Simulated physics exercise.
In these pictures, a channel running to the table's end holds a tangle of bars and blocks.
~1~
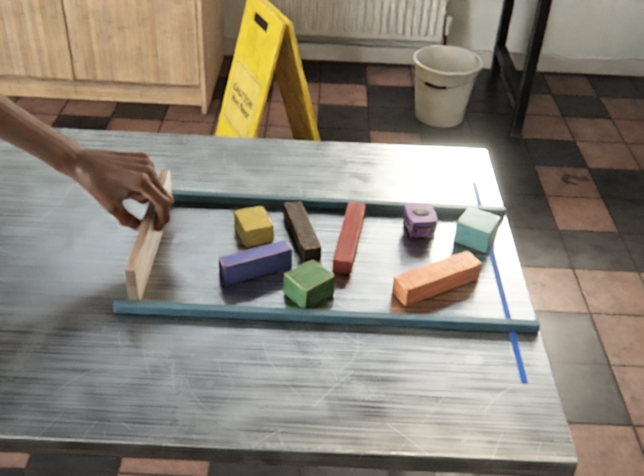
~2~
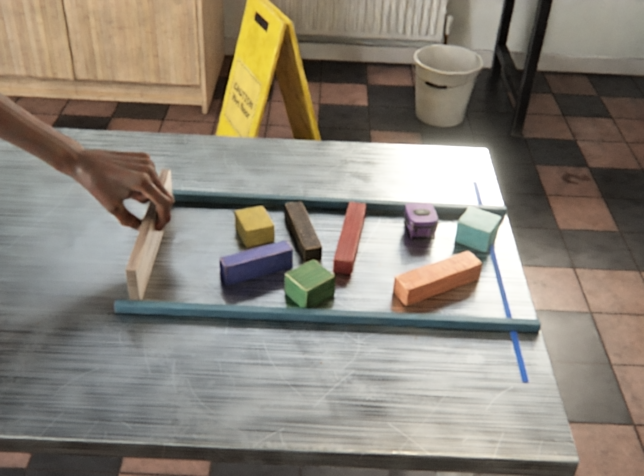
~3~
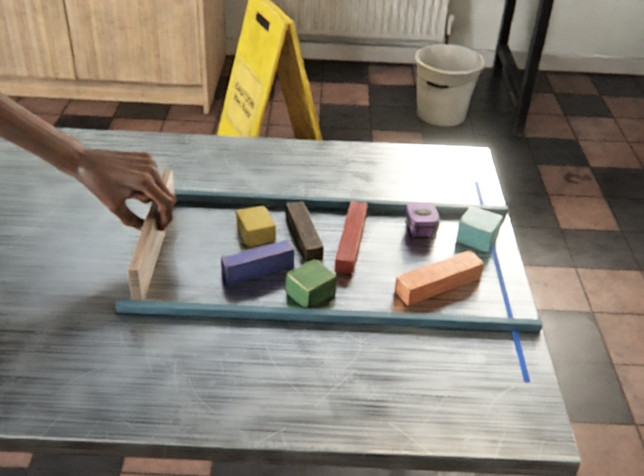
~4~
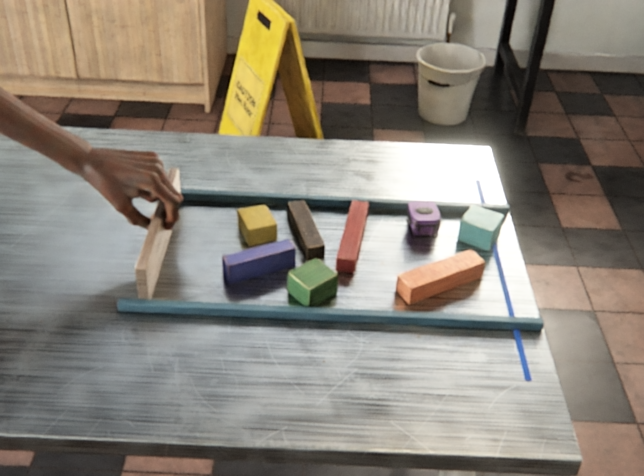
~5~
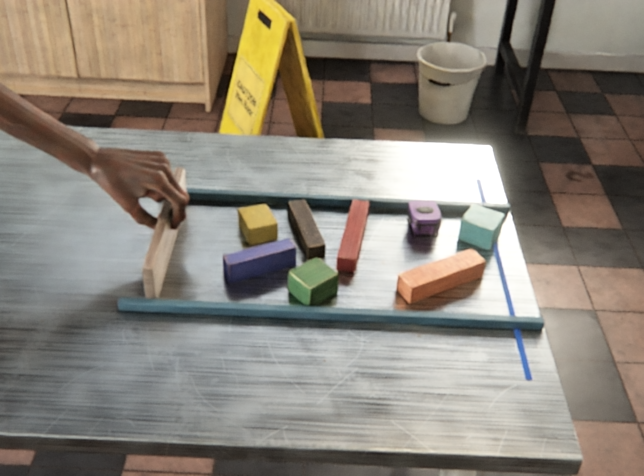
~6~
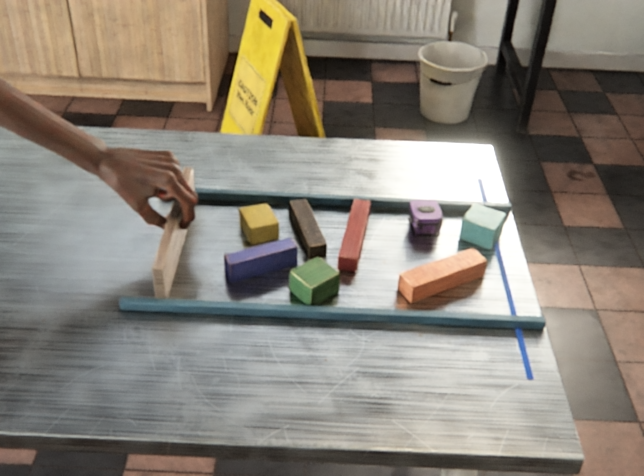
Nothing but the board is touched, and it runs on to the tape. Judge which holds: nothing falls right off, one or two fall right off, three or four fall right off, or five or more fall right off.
It sends over the edge more than four pieces.
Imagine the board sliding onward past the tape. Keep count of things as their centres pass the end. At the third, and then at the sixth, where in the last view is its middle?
At (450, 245) for the third, at (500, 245) for the sixth.
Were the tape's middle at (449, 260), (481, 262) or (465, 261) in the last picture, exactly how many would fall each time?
Down on the floor: 2, 4 and 4.
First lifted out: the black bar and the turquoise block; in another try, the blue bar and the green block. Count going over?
The count is 3 in the first case and 5 in the second.
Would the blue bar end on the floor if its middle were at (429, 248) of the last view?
Blue bar: Gone.
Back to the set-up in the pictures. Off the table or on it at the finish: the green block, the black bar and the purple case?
At the end the green block does not drop, the black bar does not stay, and the purple case does not stay.
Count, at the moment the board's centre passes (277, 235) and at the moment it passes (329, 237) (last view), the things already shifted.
At first I count 4, and then 5.
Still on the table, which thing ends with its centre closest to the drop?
Foremost: The blue bar.
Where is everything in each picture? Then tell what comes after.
In the first picture, turquoise block (477, 230); orange bar (437, 278); purple case (420, 222); board (151, 232); tape (495, 266).
In the second picture, orange bar (438, 277); black bar (303, 231).
In the third picture, purple case (422, 221); yellow block (256, 226).
In the fourth picture, turquoise block (481, 227); red bar (353, 235).
In the fifth picture, orange bar (441, 275); blue bar (260, 261).
In the sixth picture, turquoise block (483, 226); orange bar (443, 275); purple case (425, 218); board (176, 230); tape (501, 262).
Soon after, none off yet; turquoise block at rest near (483, 226); orange bar at rest near (443, 275); purple case at rest near (425, 218).
Then, none off yet; turquoise block moved a little near (500, 231); orange bar moved a little near (482, 274); purple case moved about its own width near (474, 215).
At rest, the number that fall off is five or more; fallen, black bar, red bar, purple case, orange bar and turquoise block.
